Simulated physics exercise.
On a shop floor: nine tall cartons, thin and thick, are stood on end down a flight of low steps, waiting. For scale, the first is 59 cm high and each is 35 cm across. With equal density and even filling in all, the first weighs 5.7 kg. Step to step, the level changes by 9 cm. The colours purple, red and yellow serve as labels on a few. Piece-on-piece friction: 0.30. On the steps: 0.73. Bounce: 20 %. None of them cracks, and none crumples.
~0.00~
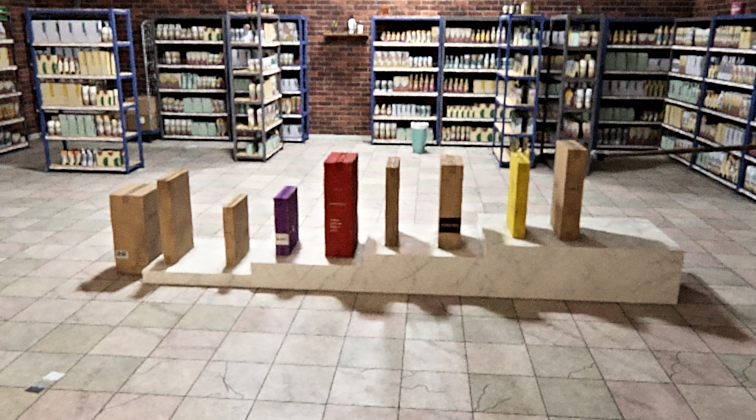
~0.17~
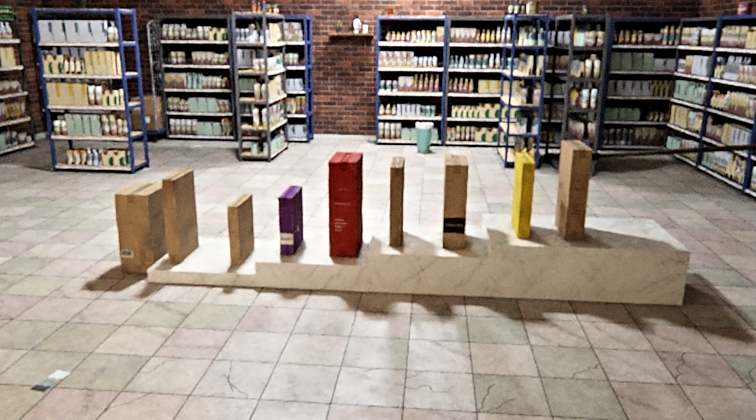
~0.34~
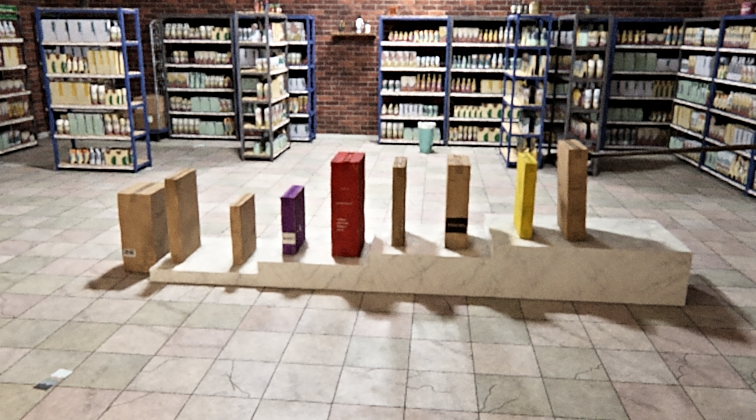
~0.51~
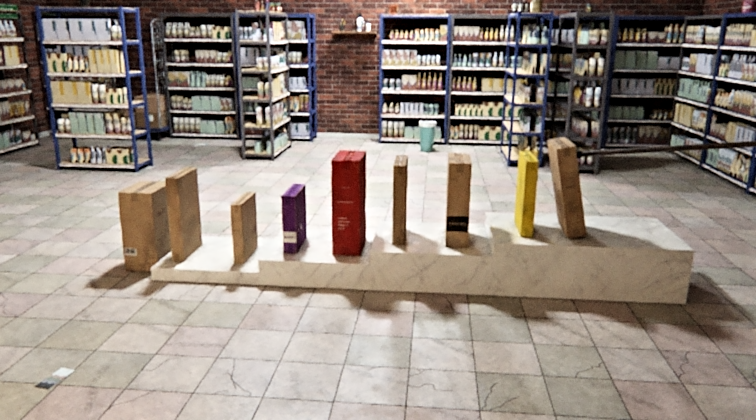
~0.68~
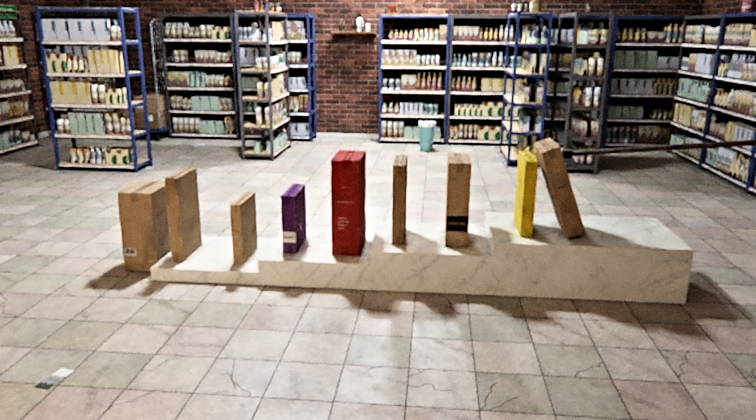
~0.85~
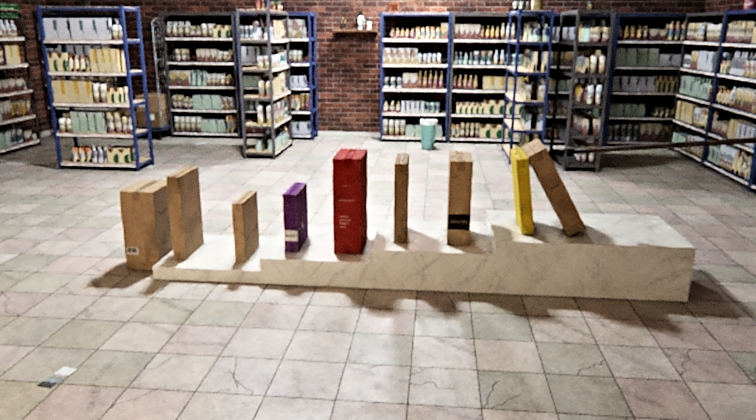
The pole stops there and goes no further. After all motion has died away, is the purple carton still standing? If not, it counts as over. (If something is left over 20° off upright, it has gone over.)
No.
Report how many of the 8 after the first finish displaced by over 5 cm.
That would be 6.
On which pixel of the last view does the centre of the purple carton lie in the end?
(262, 236), more or less.
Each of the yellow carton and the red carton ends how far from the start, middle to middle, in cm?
Roughly yellow 30, red 40.
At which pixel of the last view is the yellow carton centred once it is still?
It comes to rest around (484, 215) in the last view.
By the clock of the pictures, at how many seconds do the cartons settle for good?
That is at about 3.0 s.
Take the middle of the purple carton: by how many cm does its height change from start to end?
Lower by close to 15 cm.
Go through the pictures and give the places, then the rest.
In the first frame (each place is the centre of the face we see best), pole end (602, 157) 10 cm from the first carton; purple carton (281, 227); yellow carton (522, 201); red carton (338, 211); the others all in place.
In the second frame, pole end (596, 157) 31 mm from the first carton; purple carton (286, 227).
In the third frame, pole end (588, 157) pushing; purple carton (288, 226); the others all in place.
In the fourth frame, pole end (578, 155) pushing; purple carton (289, 225); the others all in place.
In the fifth frame, pole end (570, 154) stopped; purple carton (289, 225); the others all in place.
In the sixth frame, pole end (571, 152) stopped; purple carton (290, 224); yellow carton (525, 197) tilted 8°; red carton (347, 207); one has shifted.
By 1.10 s, 1 of the 8 other cartons over; purple carton unmoved; yellow carton tilted 43°.
By 1.42 s, 3 of the 8 other cartons over; purple carton unmoved; yellow carton lying flat.
By 1.92 s, 5 of the 8 other cartons over; purple carton tilted 41°; yellow carton lying flat.
By 2.18 s, 6 of the 8 other cartons over; purple carton lying flat; yellow carton lying flat.
When it is over (3.0 s), 6 of the 8 other cartons over; purple carton lying flat; yellow carton lying flat; red carton tilted 72°. Two left standing. In pixels of the last frame, middles, purple carton near (262, 236), yellow carton near (484, 215).
